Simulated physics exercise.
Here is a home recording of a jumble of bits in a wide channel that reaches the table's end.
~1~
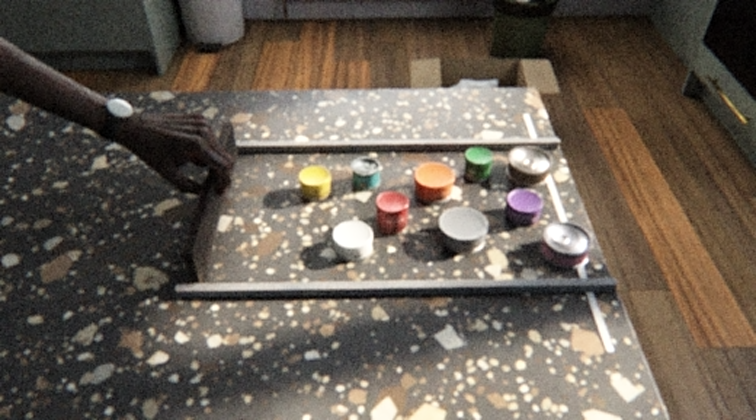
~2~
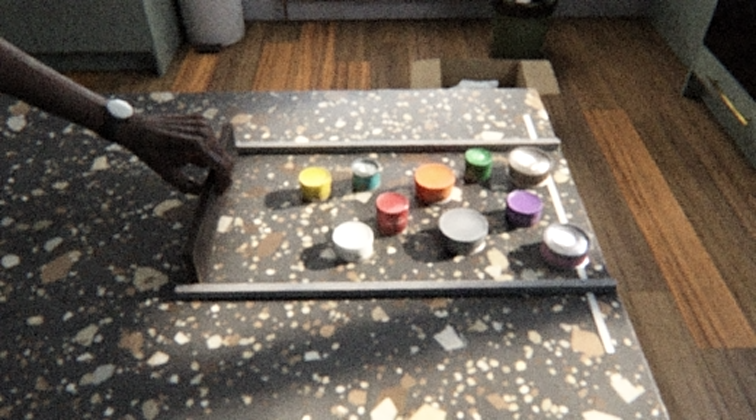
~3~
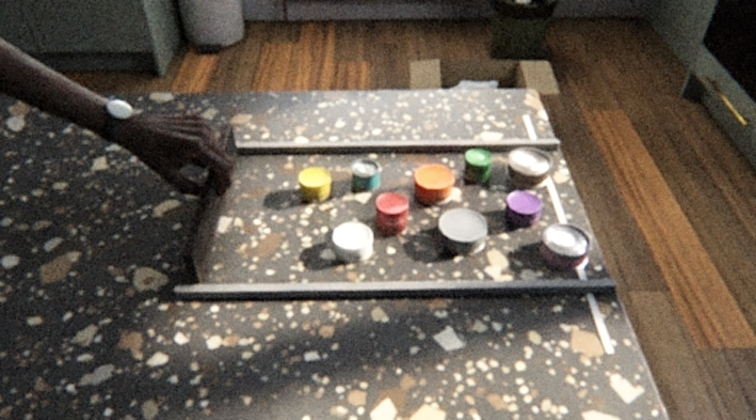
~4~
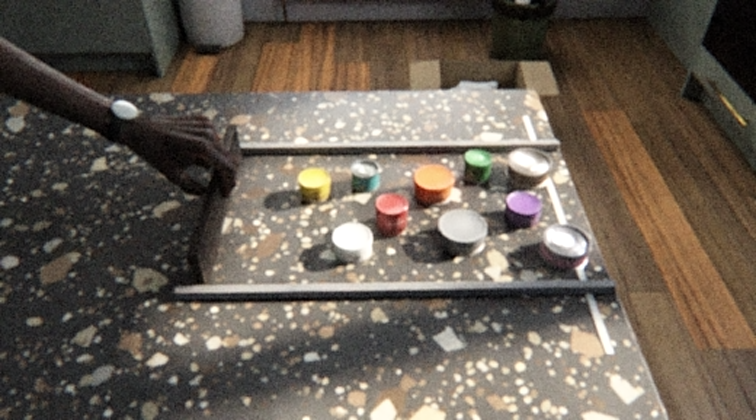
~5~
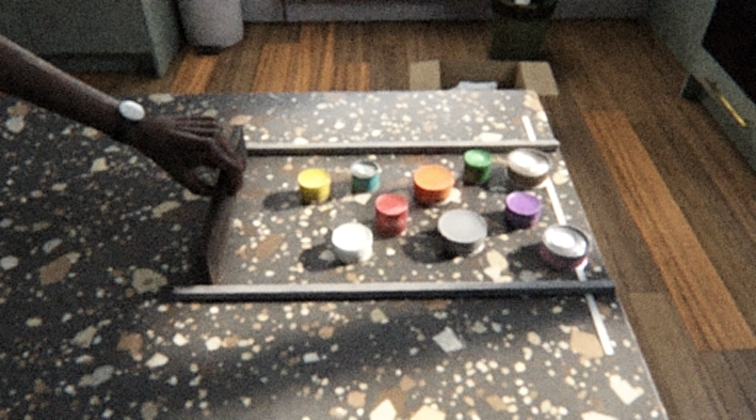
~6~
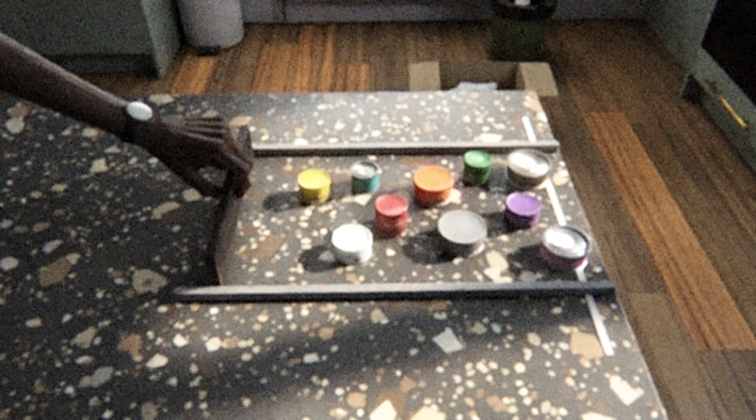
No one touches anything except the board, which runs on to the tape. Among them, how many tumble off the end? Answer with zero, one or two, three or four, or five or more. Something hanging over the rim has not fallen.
Five or more.
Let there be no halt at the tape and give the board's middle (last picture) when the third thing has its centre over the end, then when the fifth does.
At (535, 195) for the third, at (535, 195) for the fifth.
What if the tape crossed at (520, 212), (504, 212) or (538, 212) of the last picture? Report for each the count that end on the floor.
The three tries give 1, 0 and 5.
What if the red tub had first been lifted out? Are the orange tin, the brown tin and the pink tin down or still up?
So: The orange tin goes down, the brown tin goes down, the pink tin goes down.
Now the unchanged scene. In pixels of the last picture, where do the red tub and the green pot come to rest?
Look around (579, 208) for the first and around (555, 153) for the second.
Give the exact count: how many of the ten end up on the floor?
5.
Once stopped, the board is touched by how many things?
5 are in contact with it.
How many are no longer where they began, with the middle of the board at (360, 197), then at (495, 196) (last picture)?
At that stage 3; at the next, 10.
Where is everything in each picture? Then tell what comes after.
In the first frame, pink tin (566, 245); brown tin (529, 166); purple tub (523, 208); board (214, 196); tape (559, 208).
In the second frame, brown tin (529, 167); green pot (478, 166).
In the third frame, purple tub (523, 210); grey tin (462, 232).
In the fourth frame, pink tin (565, 247); turquoise tin (365, 177).
In the fifth frame, brown tin (528, 169); red tub (391, 215).
In the sixth frame, pink tin (565, 248); brown tin (528, 169); purple tub (522, 211); board (232, 199); tape (558, 211).
Soon after, none off yet; pink tin at rest near (565, 248); brown tin at rest near (528, 169); purple tub at rest near (522, 211).
After that, none off yet; pink tin displaced a little near (581, 256); brown tin displaced about its own width near (557, 165); purple tub displaced well along near (577, 204).
In the end, the number that fall off is five or more; gone, orange tin, grey tin, purple tub, brown tin and pink tin.
